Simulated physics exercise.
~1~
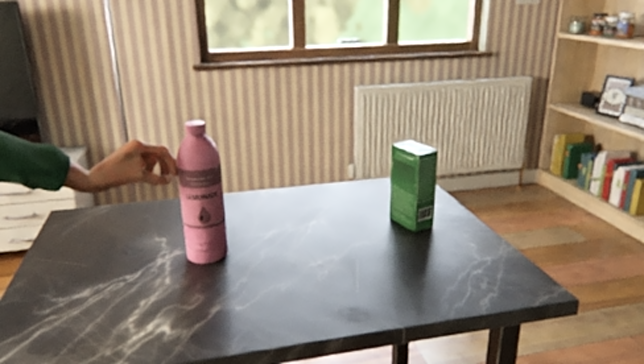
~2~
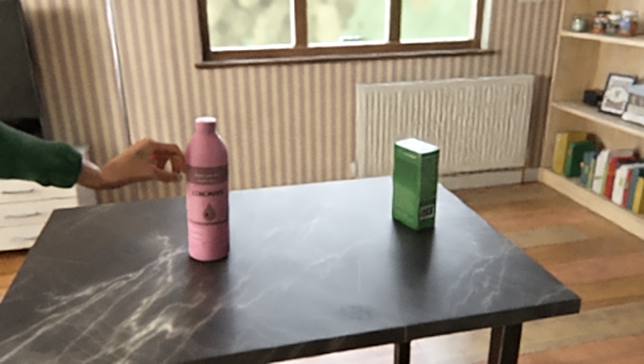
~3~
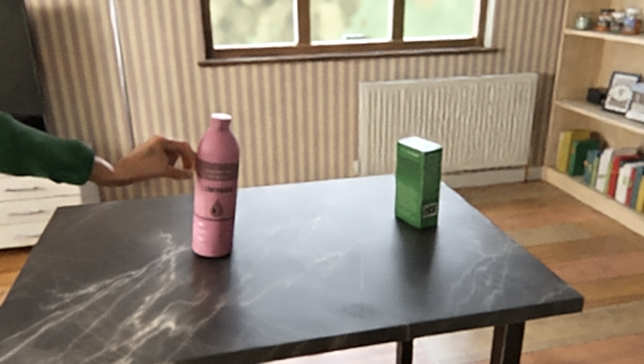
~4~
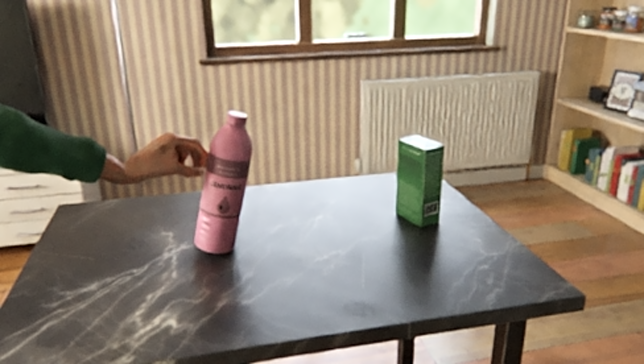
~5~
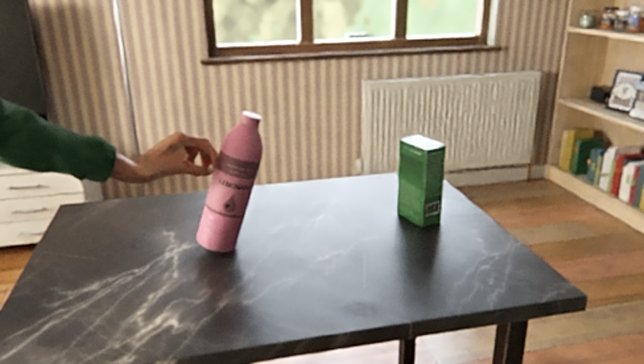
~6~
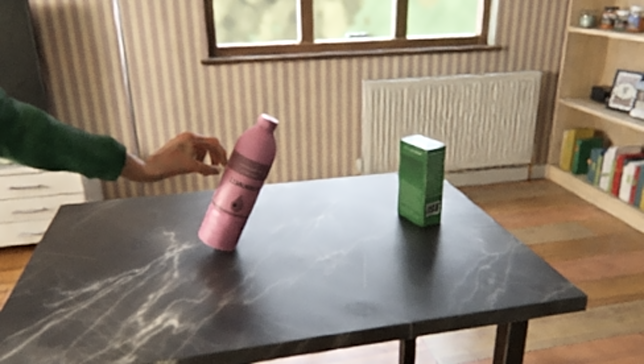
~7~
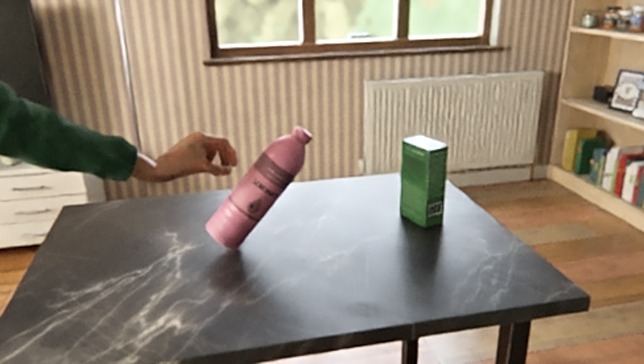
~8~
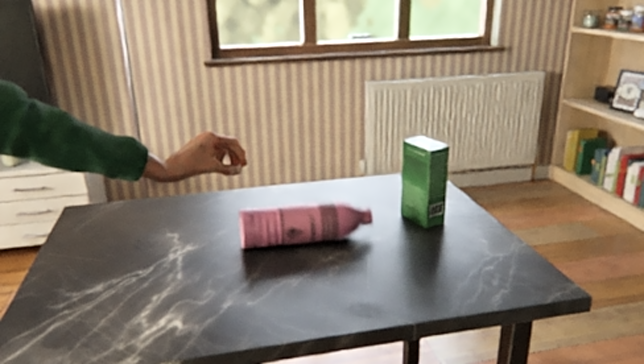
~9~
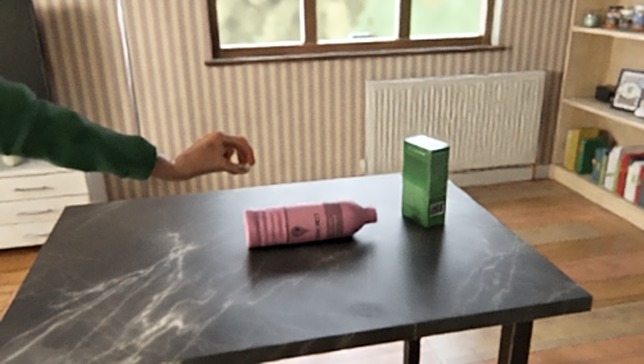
On a dark marble-patterned table, a hand pushes a pink bottle rightward until it tips onto its side near a green packet.
